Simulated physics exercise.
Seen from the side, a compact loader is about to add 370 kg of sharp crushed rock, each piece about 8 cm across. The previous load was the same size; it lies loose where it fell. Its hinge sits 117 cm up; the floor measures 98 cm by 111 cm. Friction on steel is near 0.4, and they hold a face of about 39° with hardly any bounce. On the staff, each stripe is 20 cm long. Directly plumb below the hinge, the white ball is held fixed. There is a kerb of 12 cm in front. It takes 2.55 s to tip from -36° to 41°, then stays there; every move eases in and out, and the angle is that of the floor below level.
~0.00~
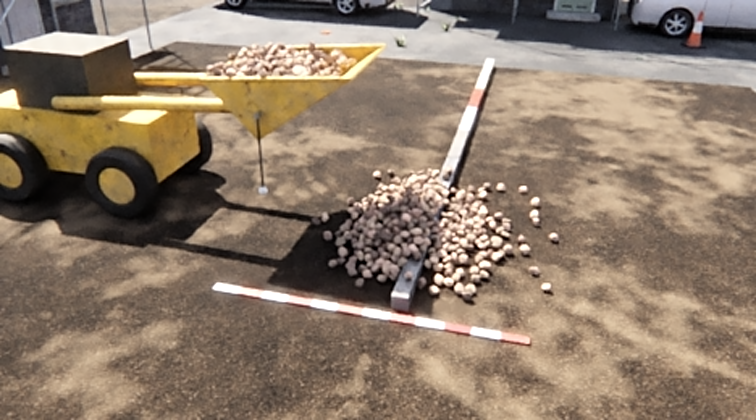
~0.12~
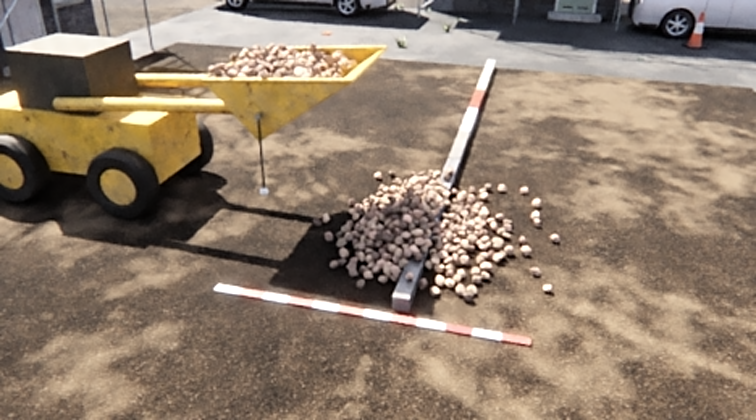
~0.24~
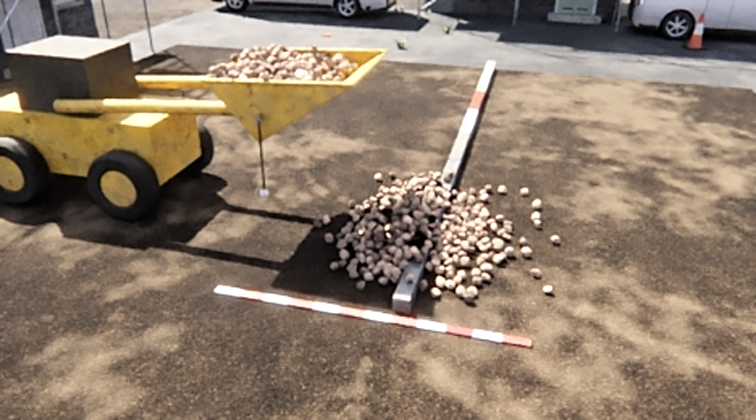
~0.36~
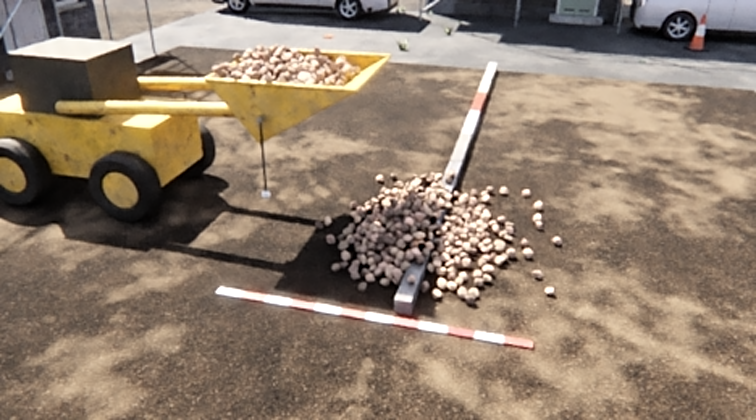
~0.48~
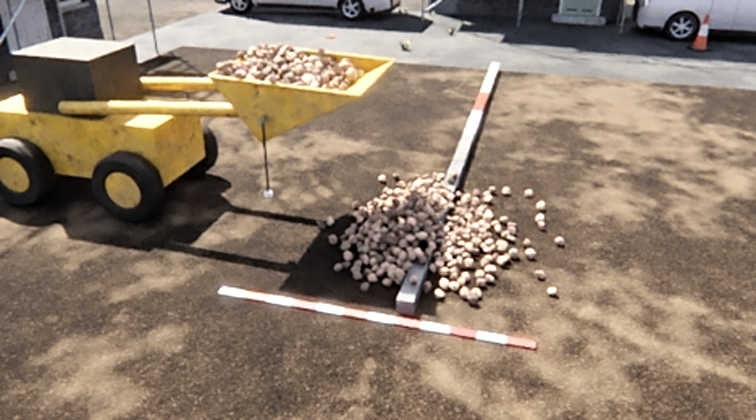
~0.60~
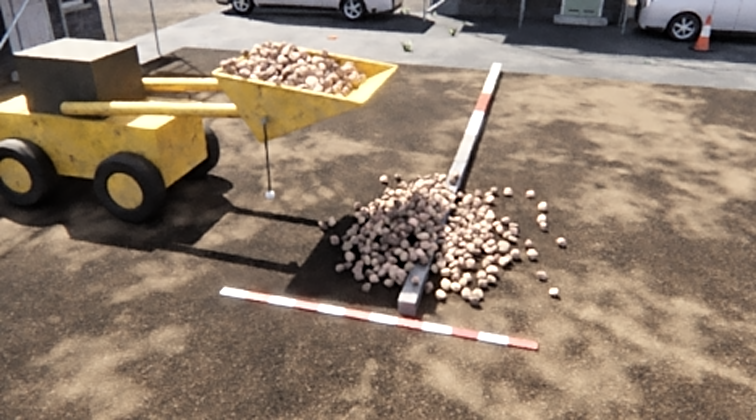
On a patch of dark, shadow-dappled ground beside a paved strip with parked white cars, the view looks down from a raised side angle. A yellow loader with black tyres stands at left, its raised bucket full of pale brown stones, near a loose heap straddling a grey kerb behind a red-and-white staff. The bucket slowly tilts slightly downward toward the right, and its stones shift a little.
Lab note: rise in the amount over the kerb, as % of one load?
Approximately 1 %.
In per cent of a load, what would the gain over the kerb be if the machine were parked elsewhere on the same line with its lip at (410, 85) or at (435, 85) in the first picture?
Case one about 50 %, case two about 85 %.
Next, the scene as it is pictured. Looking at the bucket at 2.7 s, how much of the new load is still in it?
Close to 15 in a hundred is still held.
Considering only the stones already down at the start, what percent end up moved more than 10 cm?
Roughly 0 percent.
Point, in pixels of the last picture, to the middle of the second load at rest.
In the last view, somewhere near (373, 210).
After 1.9 s the floor is at 29°; in per cent of one load, 99 in the bucket, 78 on this side of the kerb, 23 over the kerb; the foremost stones are at (543, 243).
After 2.7 s the floor is at 41°; in per cent of one load, 16 in the bucket, 162 on this side of the kerb, 23 over the kerb; the foremost stones are at (543, 243).
After 3.0 s the floor is at 41°; in per cent of one load, 0 in the bucket, 177 on this side of the kerb, 23 over the kerb; the foremost stones are at (543, 243).
After 5.6 s the floor is at 41°; in per cent of one load, 0 in the bucket, 176 on this side of the kerb, 24 over the kerb; the foremost stones are at (543, 243). Net gain over the kerb, 1.
